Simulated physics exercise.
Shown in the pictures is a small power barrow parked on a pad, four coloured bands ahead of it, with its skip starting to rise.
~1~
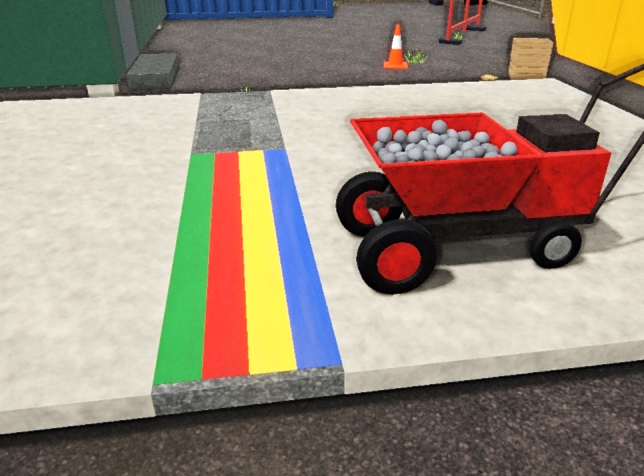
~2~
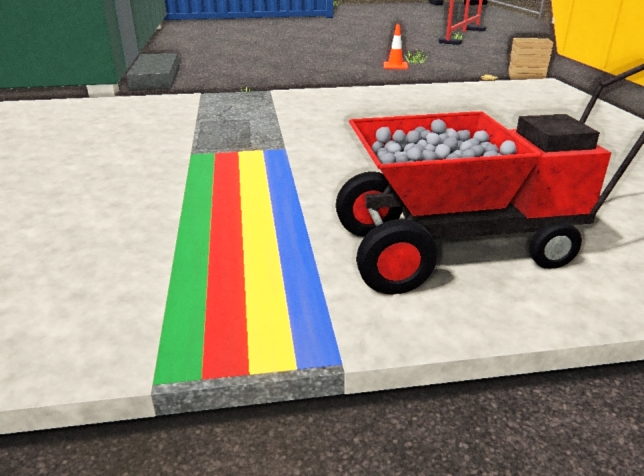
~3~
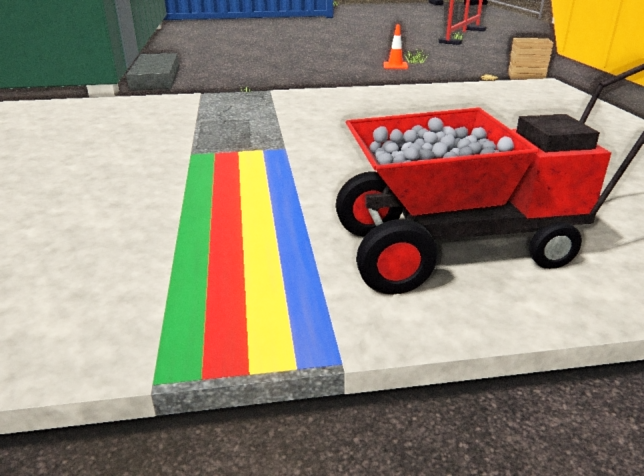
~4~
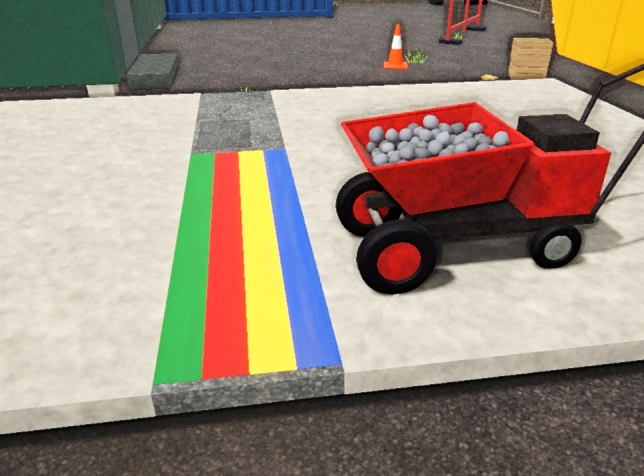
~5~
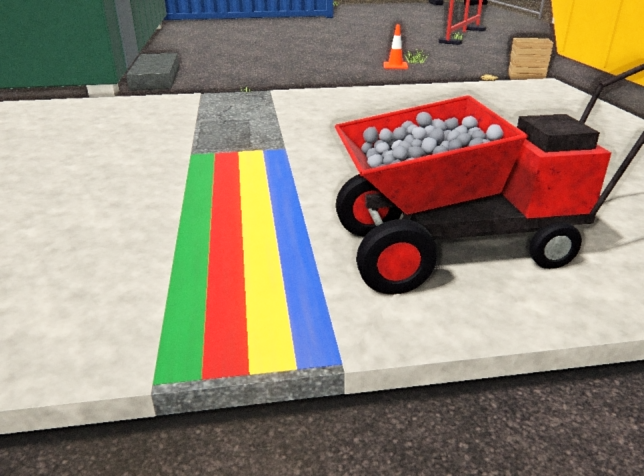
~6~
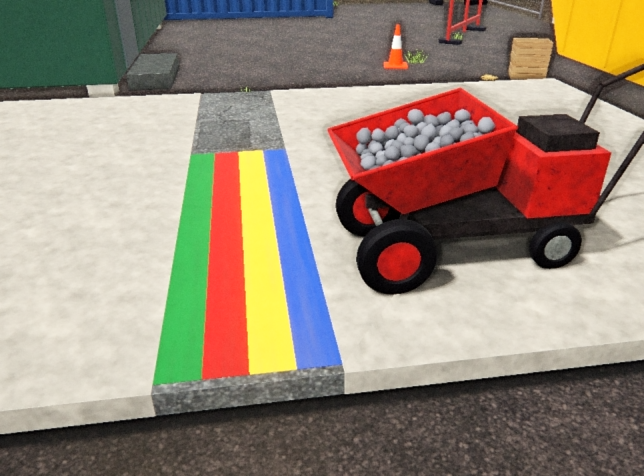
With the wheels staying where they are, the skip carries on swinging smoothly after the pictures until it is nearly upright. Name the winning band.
The yellow band.
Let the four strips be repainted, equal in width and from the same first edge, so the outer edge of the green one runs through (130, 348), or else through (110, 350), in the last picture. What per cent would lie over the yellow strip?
40 and 40 percent, roughly.
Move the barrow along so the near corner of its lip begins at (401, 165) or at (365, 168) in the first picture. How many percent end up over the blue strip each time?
The first stop gives 30 per cent; the second gives 10 per cent.
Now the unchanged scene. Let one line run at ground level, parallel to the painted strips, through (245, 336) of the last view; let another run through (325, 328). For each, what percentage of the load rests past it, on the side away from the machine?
Around 40 per cent for the first, and 100 per cent for the second.
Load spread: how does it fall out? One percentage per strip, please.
In per cent, approximately: Blue 15, yellow 40, red 25, green 10.
Shortly afterwards, skip tipped well over; the whole lot in the skip.
Next, skip tipped steeply; all but a few in the skip; only a few over the yellow strip; only a few falling.
Some moments later, skip tipped right over; near a third in the skip; only a few over the blue strip; near a third over the yellow strip; near a quarter over the red strip; a little over the green strip; only a few off the paint.
In the end, skip tipped right over; only a few in the skip; near a quarter over the blue strip; near a third over the yellow strip; near a quarter over the red strip; a little over the green strip; only a few off the paint.
